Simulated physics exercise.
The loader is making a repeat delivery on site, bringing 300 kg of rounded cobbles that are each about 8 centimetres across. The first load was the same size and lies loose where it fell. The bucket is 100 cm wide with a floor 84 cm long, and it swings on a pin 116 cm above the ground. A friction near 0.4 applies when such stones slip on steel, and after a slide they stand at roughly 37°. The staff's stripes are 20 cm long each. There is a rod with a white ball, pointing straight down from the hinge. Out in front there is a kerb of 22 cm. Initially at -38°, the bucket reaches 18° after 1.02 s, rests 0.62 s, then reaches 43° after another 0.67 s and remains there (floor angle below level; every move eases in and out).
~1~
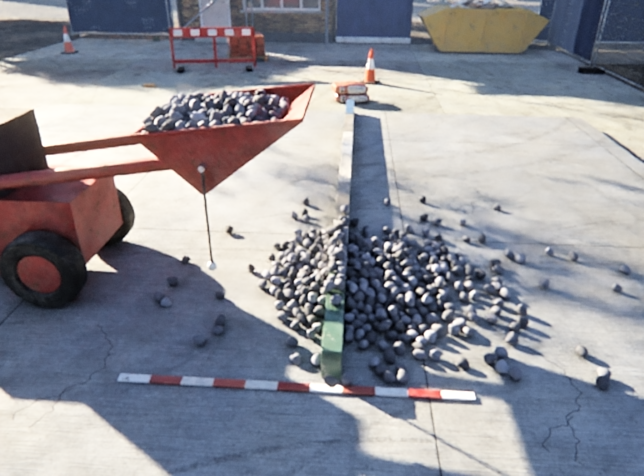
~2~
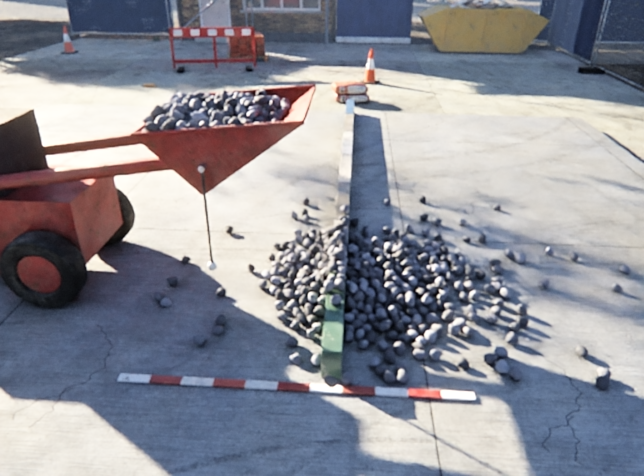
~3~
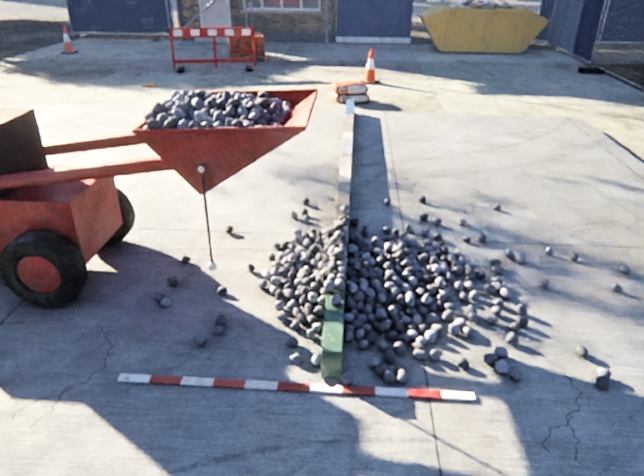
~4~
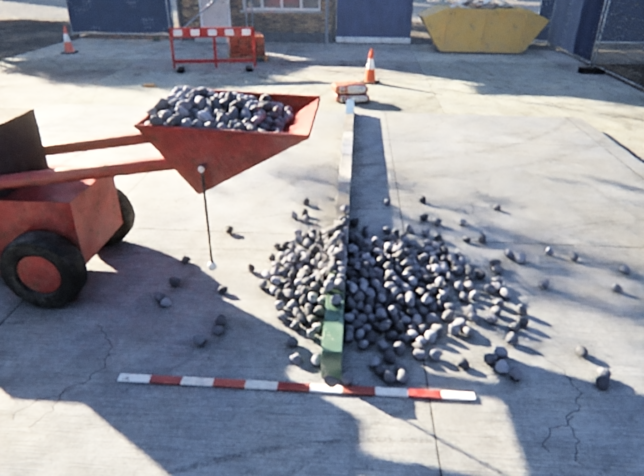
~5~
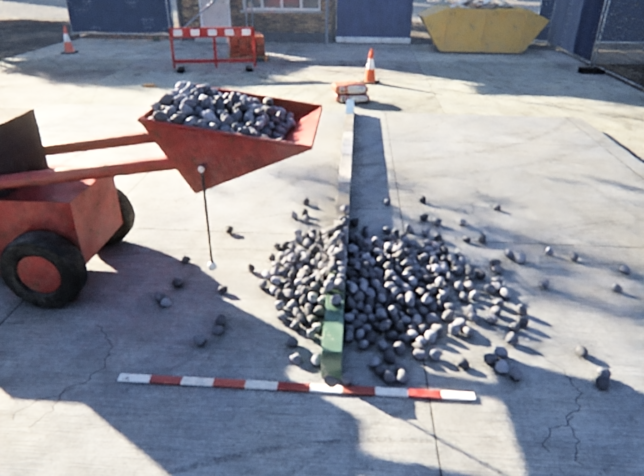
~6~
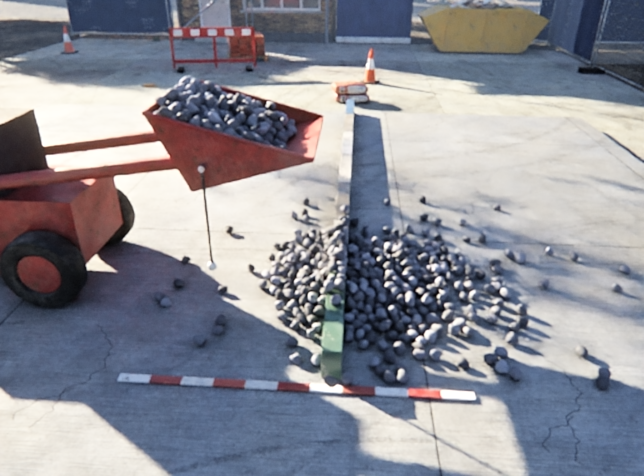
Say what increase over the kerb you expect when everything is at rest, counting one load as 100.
Some 42 per cent is added.
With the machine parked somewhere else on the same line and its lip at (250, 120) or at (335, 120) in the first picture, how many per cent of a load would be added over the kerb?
The first would add some 5 per cent and the second some 75 per cent.
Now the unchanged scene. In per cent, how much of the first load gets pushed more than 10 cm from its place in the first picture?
I'd put it at about 5 per cent.
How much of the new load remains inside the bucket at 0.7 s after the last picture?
Some 100 %, roughly, is held.
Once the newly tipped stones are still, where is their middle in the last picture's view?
The middle lies near (326, 266) in the last picture.
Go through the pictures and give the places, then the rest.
In the first frame, the bucket is at -38°, its lip at (302, 120); the top of the load is at (229, 101). The earlier load is highest near (336, 251), 29 cm above ground level, 32 % on this side of the kerb, 70 % over the kerb.
In the second frame, the bucket is at -37°, its lip at (303, 123); the top of the load is at (230, 101).
In the third frame, the bucket is at -34°, its lip at (306, 128); the top of the load is at (205, 100).
The fourth frame shows lip at (309, 137), floor tilted -29°, highest stones at (188, 96).
The fifth frame shows lip at (312, 148), floor tilted -23°, highest stones at (187, 92).
In the sixth frame, the bucket is at -17°, its lip at (313, 160); the top of the load is at (189, 88).
Then, 0.3 s after the last picture the floor is at 9°; in per cent of one load, 100 in the bucket, 32 on this side of the kerb, 70 over the kerb; the foremost stones are at (586, 300).
Then, 0.7 s after the last picture the floor is at 18°; in per cent of one load, 98 in the bucket, 34 on this side of the kerb, 70 over the kerb; the foremost stones are at (586, 300).
Then, 2.3 s after the last picture the floor is at 43°; in per cent of one load, 0 in the bucket, 90 on this side of the kerb, 112 over the kerb; the foremost stones are at (586, 300).
Then, 4.8 s after the last picture the floor is at 43°; in per cent of one load, 0 in the bucket, 89 on this side of the kerb, 113 over the kerb; the foremost stones are at (586, 300). Net gain over the kerb, 42.
